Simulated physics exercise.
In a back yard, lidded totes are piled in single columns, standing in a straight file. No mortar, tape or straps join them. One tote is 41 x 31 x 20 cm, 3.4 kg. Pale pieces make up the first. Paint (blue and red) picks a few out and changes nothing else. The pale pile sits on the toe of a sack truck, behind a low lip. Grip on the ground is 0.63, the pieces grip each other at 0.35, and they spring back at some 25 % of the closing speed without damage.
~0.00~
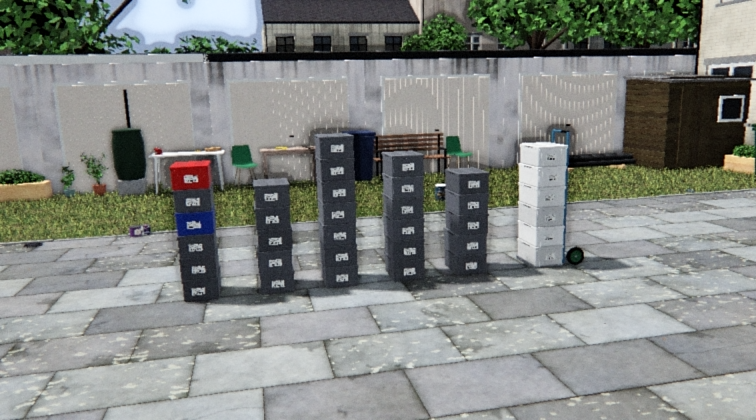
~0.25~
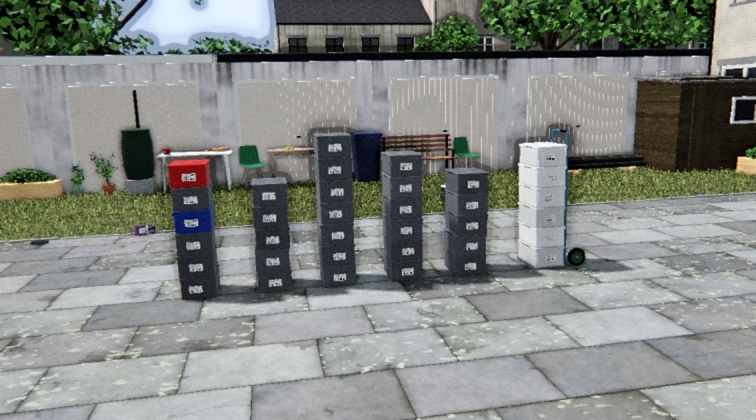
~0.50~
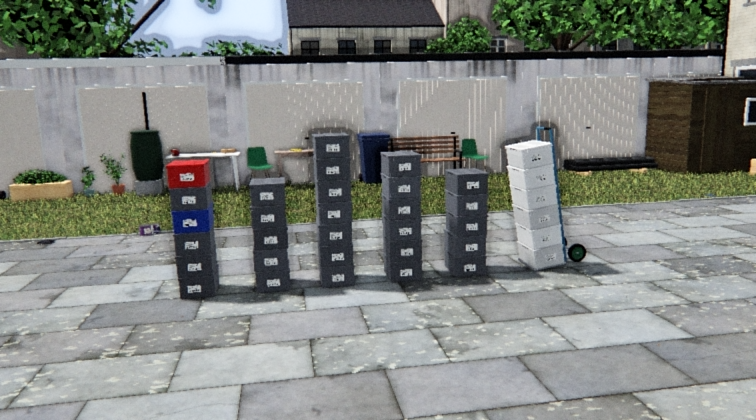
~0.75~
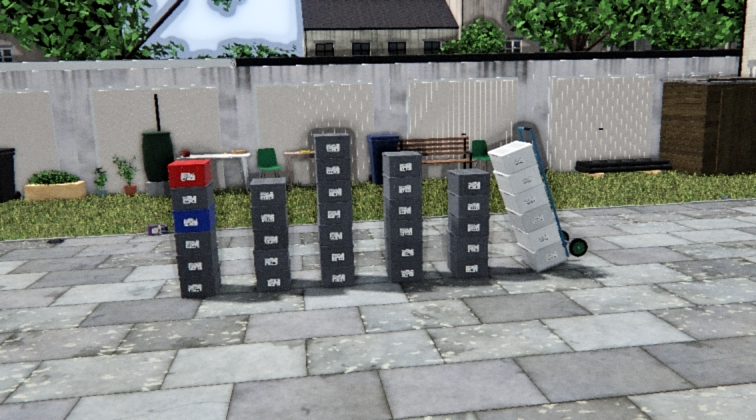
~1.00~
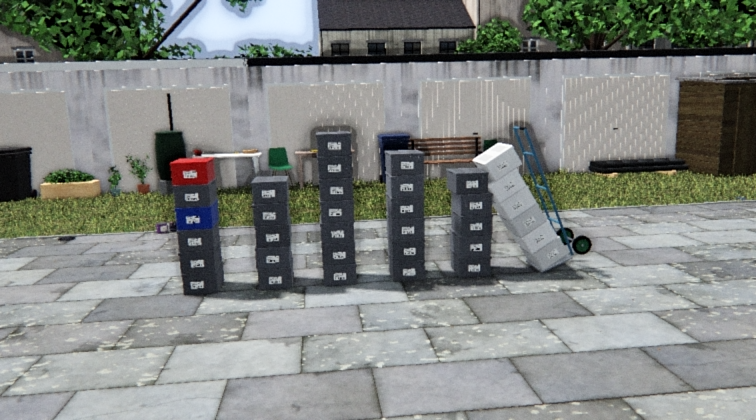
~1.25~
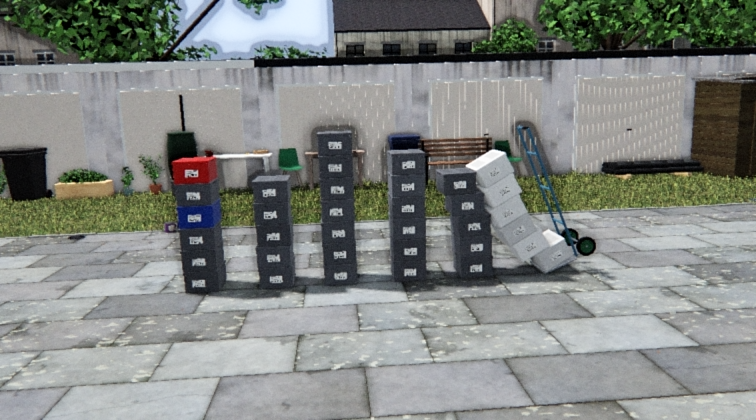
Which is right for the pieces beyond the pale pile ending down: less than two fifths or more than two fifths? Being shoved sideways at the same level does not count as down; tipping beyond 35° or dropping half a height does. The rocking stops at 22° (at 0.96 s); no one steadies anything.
The part is more than two fifths.
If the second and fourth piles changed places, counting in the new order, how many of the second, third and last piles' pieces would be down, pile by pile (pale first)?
Then second 6, third 6, last 6.
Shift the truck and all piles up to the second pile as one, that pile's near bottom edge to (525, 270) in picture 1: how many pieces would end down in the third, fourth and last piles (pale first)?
Then third 0, fourth 0, last 0.
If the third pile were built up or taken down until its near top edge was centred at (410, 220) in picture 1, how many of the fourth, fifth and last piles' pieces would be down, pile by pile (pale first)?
Then fourth 0, fifth 0, last 0.
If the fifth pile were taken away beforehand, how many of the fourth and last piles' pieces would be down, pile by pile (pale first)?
Then fourth 7, last 5.
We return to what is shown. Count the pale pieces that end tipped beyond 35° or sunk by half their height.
5 of them.
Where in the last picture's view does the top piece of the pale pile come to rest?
Around (444, 213).
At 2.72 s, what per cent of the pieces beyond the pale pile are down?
15 per cent by then.
By 2.72 s, 5 of the pale pile down; 4 of the 29 other totes down.
By 4.22 s, 5 of the pale pile down; 24 of the 29 other totes down; red tote tilted 27°, 11 cm lower; blue tote tilted 27°, 7 cm lower.
When it is over (6.1 s), 5 of the pale pile down; 28 of the 29 other totes down; blue tote upside down; red tote upside down. That is 97 per cent. In pixels of the last frame, middles, blue tote near (51, 285).
